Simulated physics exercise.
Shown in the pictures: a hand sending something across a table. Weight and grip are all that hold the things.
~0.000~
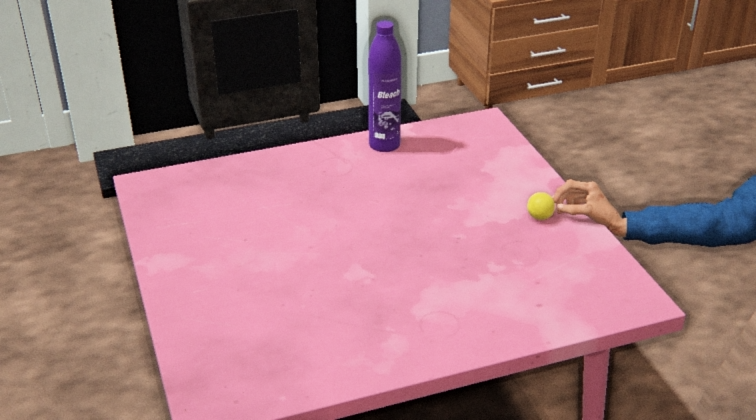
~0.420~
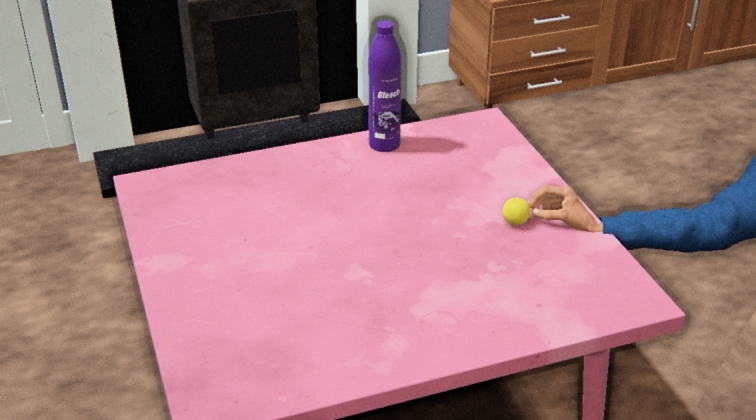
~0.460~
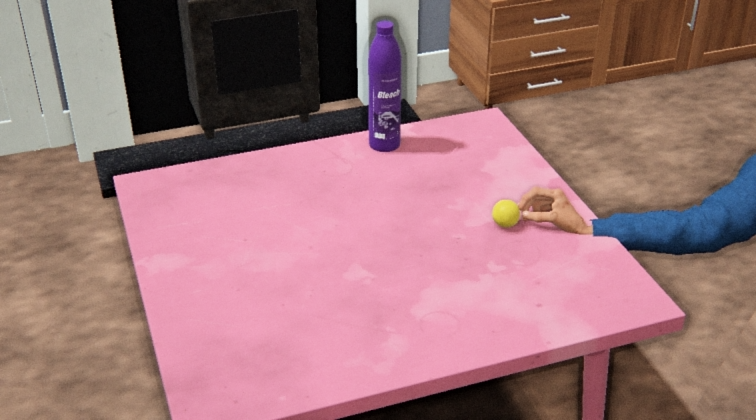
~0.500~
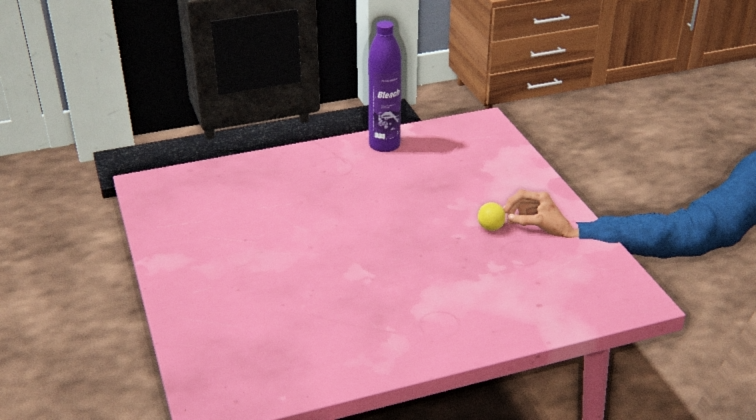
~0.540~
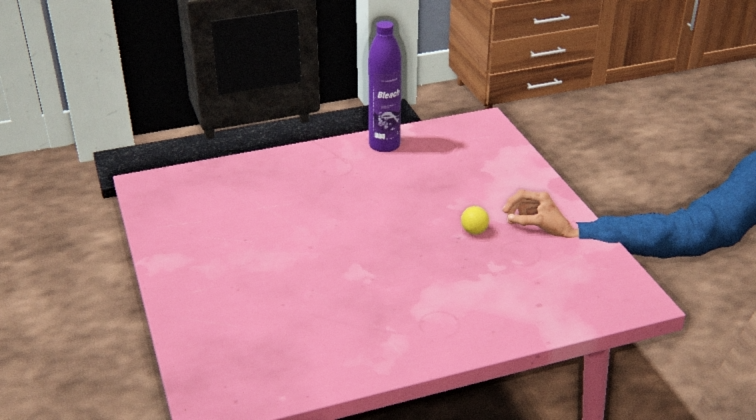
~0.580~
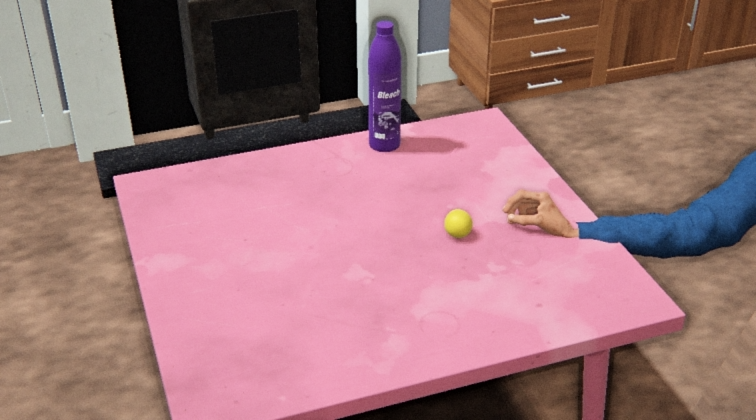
A small yellow lemon travels leftward over a pink table in a room with a dark stove and wooden drawers, seen from above by a still camera. A purple bleach bottle stands at the table's far edge, and a blue-sleeved arm reaches in from the right. The hand pushes the lemon left and slightly nearer, then stays back as the lemon moves on alone, away from the fingers.
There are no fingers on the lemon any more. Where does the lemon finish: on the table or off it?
Off it.
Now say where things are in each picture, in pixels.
Under the hand; yellow lemon (541, 206), in the first picture.
Under the hand; yellow lemon (517, 211), in the second picture.
Under the hand; yellow lemon (506, 213), in the third picture.
Yellow lemon (492, 216), in the fourth picture.
Yellow lemon (475, 220) shifted about its own width, in the fifth picture.
Yellow lemon (459, 223) shifted about its own width, in the sixth picture.
After 0.88 s, yellow lemon shifted well along near (331, 251).
After 1.28 s, yellow lemon shifted well along near (157, 288).
After 1.68 s, yellow lemon now off the table.
In the end (1.9 s), off the table, yellow lemon.
